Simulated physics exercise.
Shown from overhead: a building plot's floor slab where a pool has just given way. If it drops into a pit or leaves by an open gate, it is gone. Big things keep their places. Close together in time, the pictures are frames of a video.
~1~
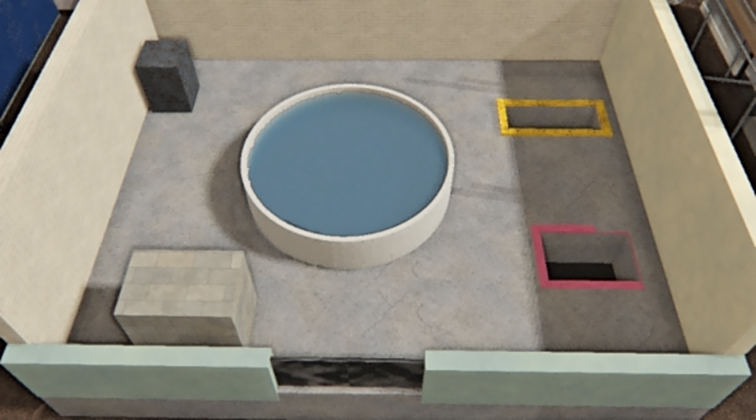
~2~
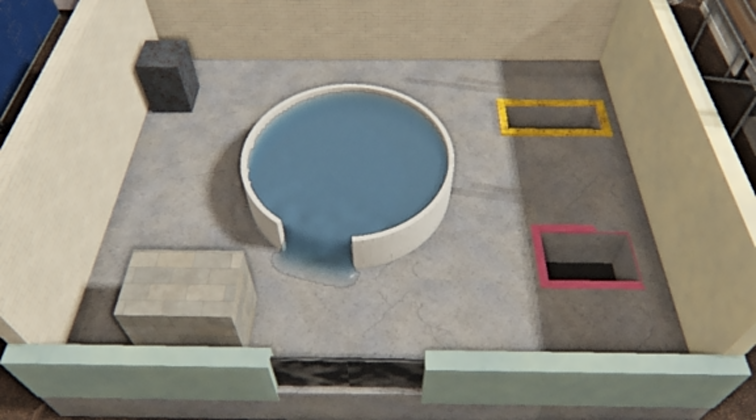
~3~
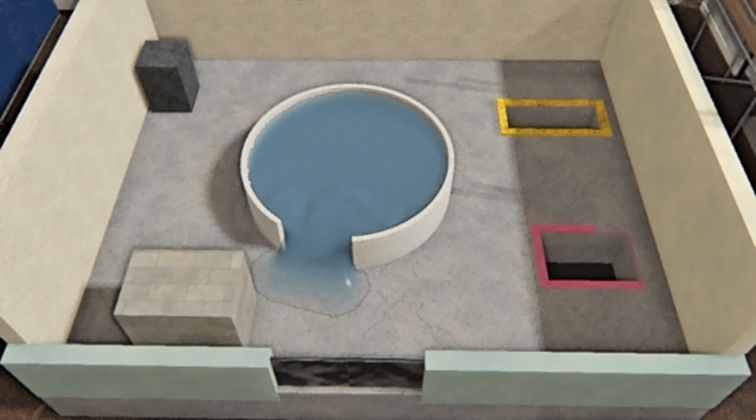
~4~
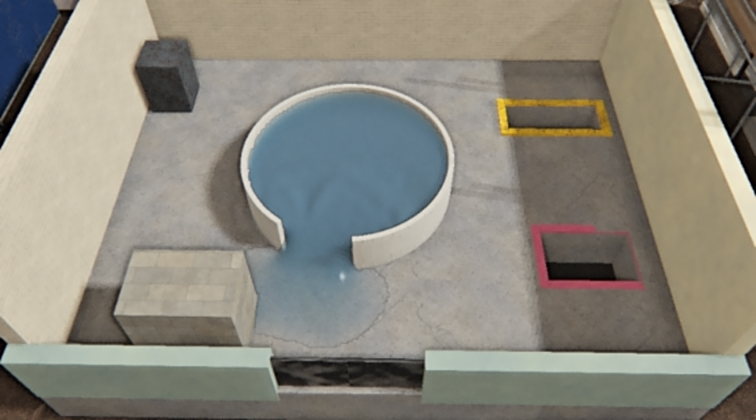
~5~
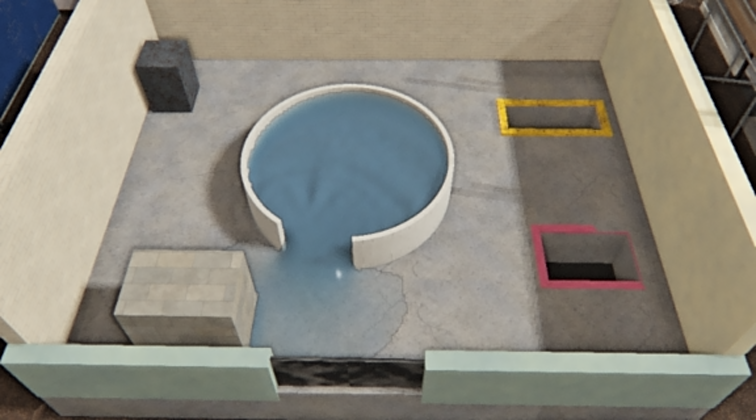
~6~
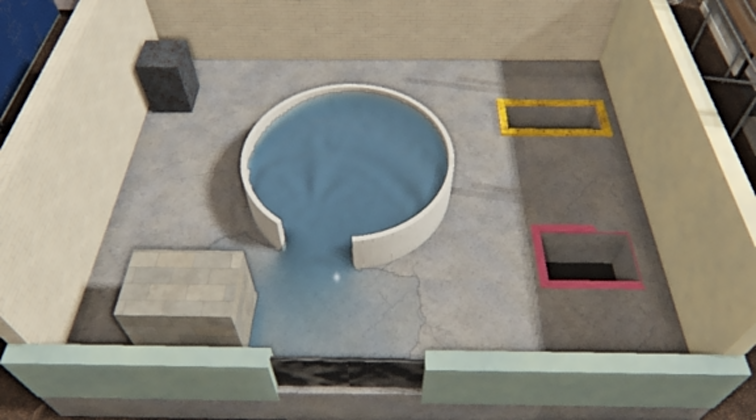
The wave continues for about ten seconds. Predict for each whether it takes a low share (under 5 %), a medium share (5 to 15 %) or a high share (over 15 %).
Prediction: The gate takes a low share; the pink pit takes a high share; the yellow pit takes a low share.
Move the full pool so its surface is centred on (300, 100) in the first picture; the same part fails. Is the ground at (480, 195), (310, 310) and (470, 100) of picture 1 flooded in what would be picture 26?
Taking them as they were asked, they come out bone dry, soaked, bone dry.
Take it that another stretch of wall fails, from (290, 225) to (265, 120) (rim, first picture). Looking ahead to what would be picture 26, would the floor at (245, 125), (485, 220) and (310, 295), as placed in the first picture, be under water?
First spot submerged, second spot spared, third spot submerged.
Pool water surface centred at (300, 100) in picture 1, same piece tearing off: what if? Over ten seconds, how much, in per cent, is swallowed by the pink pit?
The pink pit gets 14 per cent.
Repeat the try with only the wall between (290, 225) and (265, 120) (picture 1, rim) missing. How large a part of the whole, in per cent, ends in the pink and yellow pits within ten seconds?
The pink pit takes 10 per cent and the yellow pit 4 per cent.
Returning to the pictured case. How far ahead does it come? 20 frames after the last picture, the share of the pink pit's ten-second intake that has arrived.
Close to 10 out of every hundred.
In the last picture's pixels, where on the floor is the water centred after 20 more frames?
The water centres close to (333, 230).
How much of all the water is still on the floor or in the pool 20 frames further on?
Some 98 parts in a hundred have not run off.
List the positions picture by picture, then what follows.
In the first picture, still water in the round tank at (348, 158).
In the second picture, water pours out at (317, 254) and has run to (280, 255).
In the third picture, the front is at (260, 280), out from the gap at (317, 255).
In the fourth picture, the front is at (257, 326), out from the gap at (317, 255).
In the fifth picture, the front is at a hidden place, out from the gap at (317, 255).
In the sixth picture, water pours out at (317, 254) and has run to a hidden place.
A moment on, water covers 15 % of the floor; the gate 0 %, the pink pit 0 %, the yellow pit 0 %.
Next, water covers 25 % of the floor; the gate 0 %, the pink pit 0 %, the yellow pit 0 %.
Then, water covers 45 % of the floor; the gate 0 %, the pink pit 2 %, the yellow pit 0 %.
Later, water covers 75 % of the floor; the gate 0 %, the pink pit 9 %, the yellow pit 0 %.
In the end, water covers 95 % of the floor; the gate 0 %, the pink pit 20 %, the yellow pit 1 %.
